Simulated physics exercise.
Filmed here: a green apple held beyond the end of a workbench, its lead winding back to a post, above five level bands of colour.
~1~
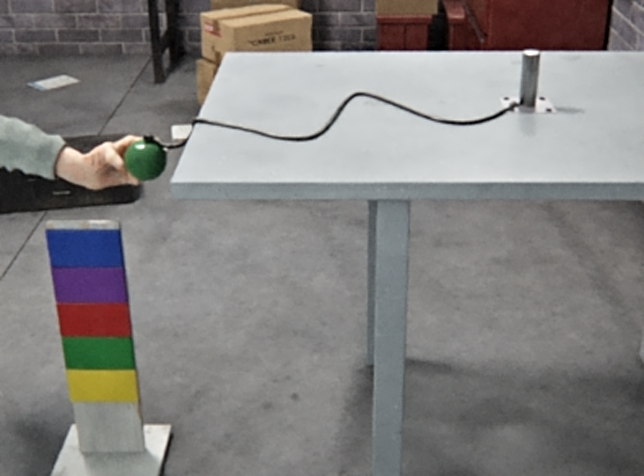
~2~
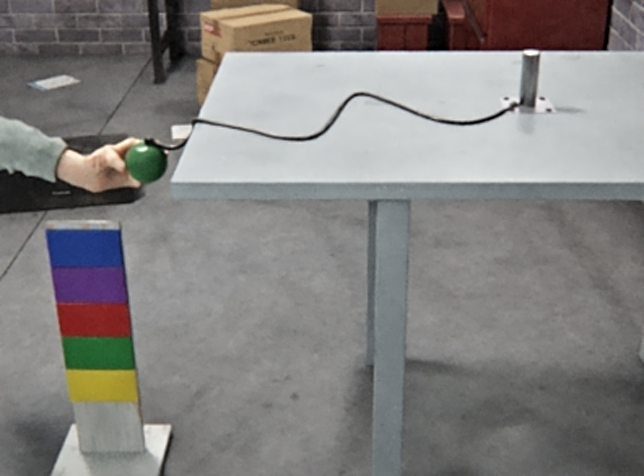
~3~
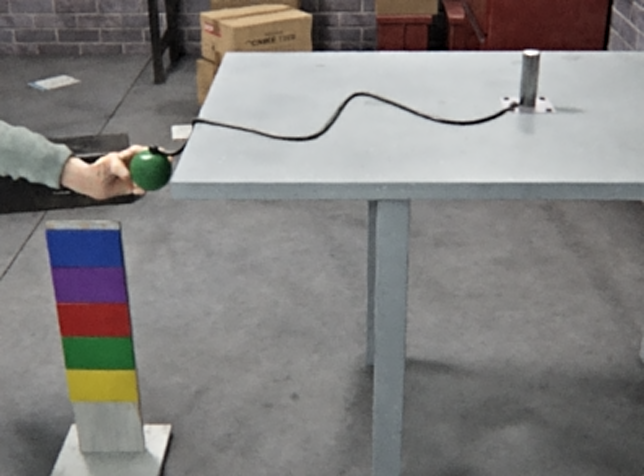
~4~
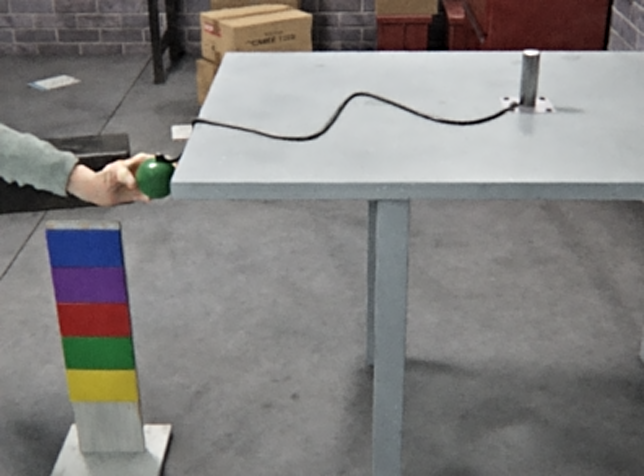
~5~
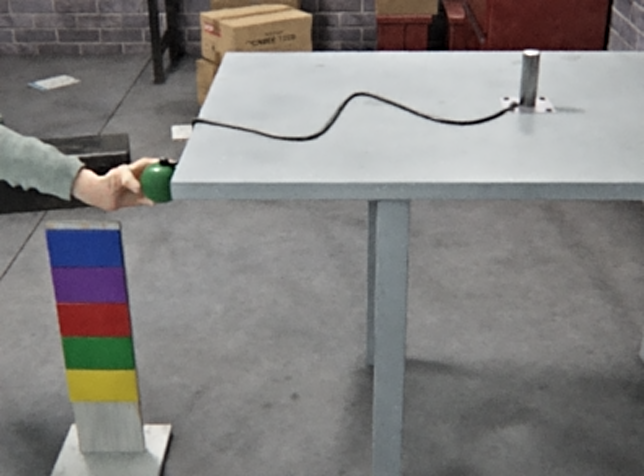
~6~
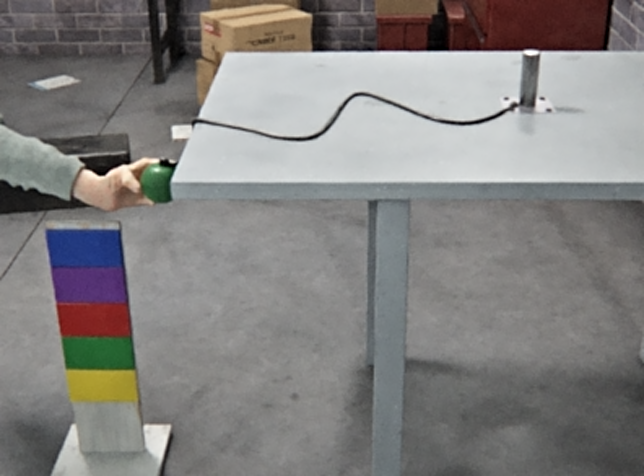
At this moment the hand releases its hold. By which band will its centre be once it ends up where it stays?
By the green band.
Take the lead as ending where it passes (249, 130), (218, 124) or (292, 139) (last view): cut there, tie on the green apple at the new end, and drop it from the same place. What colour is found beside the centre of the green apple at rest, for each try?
First try: Blue; second try: Purple; third try: Above them all.
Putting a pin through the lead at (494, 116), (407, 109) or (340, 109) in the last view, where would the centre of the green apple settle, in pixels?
(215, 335), (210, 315), (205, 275).
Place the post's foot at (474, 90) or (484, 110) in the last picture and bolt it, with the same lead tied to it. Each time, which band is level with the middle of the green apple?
For the first spot, yellow; for the second, yellow.
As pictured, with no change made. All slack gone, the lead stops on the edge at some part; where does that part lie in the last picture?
Go for the one at (332, 120).
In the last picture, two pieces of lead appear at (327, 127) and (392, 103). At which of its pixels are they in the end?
Near (200, 134) and (339, 109).
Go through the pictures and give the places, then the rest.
The first frame shows green apple (145, 160); blue (84, 250); purple (89, 286); red (93, 321); green (98, 354); yellow (102, 387).
The second frame shows green apple (147, 162); lead through (488, 119) (409, 110) (346, 101) (321, 132) (235, 127).
The third frame shows green apple (151, 170).
The fourth frame shows green apple (157, 178); lead through (488, 119) (409, 110) (346, 101) (321, 132) (235, 127).
The fifth frame shows green apple (162, 182).
The sixth frame shows green apple (162, 182); lead through (488, 119) (409, 110) (346, 101) (321, 132) (235, 127).
Soon after, apple near (193, 350); level with green.
Then, apple near (230, 341); level with green.
At rest, apple near (217, 345); level with green. The green one.
